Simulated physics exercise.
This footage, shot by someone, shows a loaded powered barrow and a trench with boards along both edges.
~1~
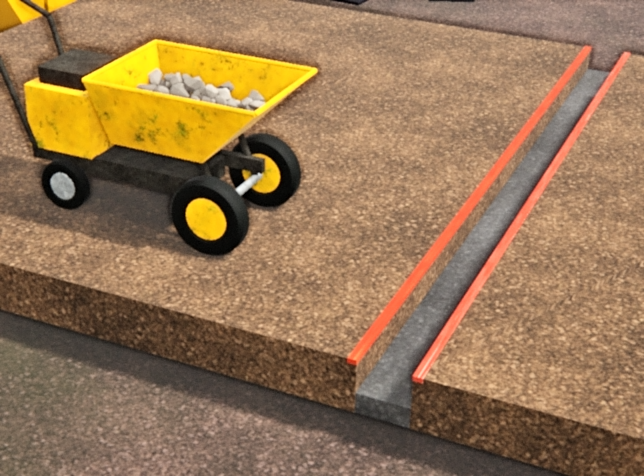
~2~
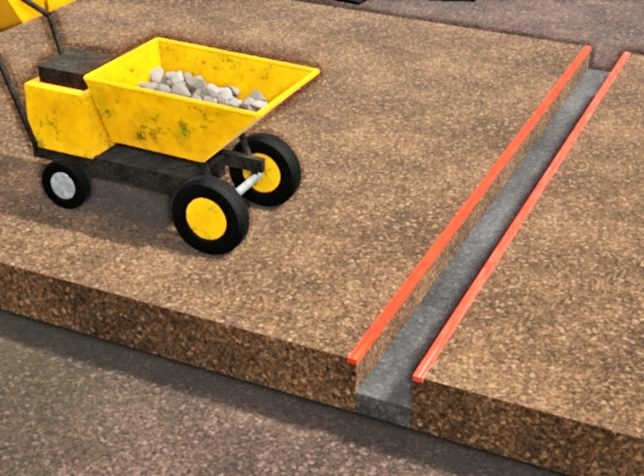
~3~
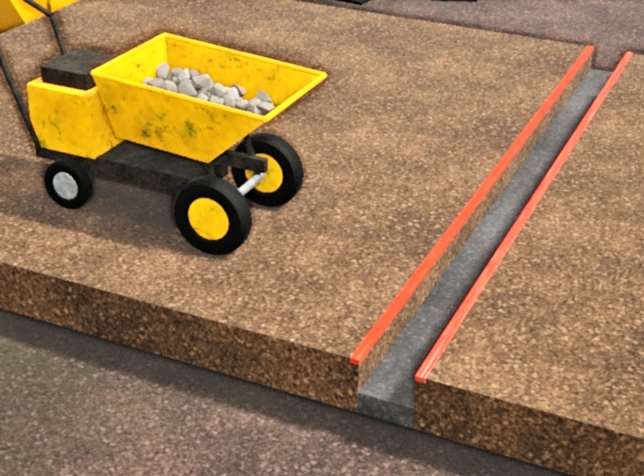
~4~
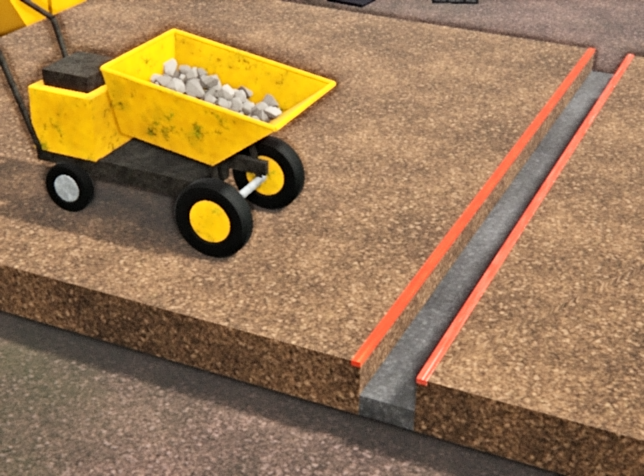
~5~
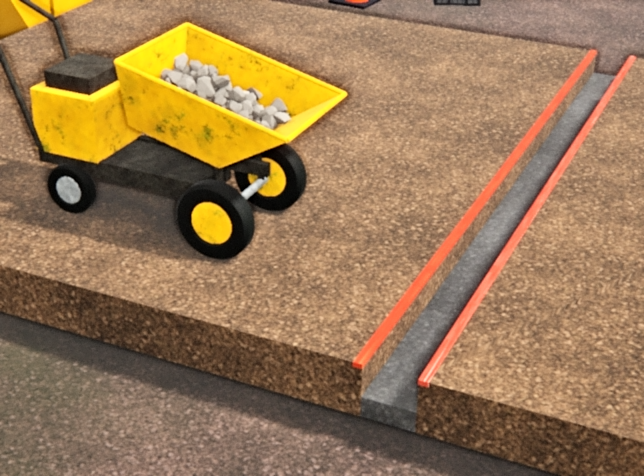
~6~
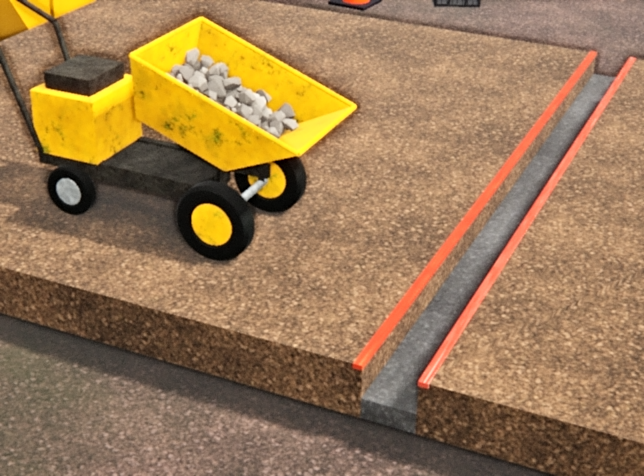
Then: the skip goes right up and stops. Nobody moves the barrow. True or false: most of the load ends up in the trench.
False.
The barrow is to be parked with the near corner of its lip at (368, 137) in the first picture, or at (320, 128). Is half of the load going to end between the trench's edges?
A minority / the bulk.
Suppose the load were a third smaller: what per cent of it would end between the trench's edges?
That works out at around 10 percent.
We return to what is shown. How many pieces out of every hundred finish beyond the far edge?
Roughly 0 in a hundred.
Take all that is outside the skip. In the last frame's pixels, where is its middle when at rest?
Around (400, 264).
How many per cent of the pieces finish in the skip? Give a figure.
Estimate: Near 30 %.
Soon after the last picture, skip tipped steeply; all in the skip.
A little later, skip tipped right over; most in the skip; about a quarter short of the trench.
Later still, skip tipped right over; about a third in the skip; about half short of the trench; a small part in or heaped over the trench.
At rest, skip tipped right over; about a third in the skip; about half short of the trench; about a quarter in or heaped over the trench; none beyond it.
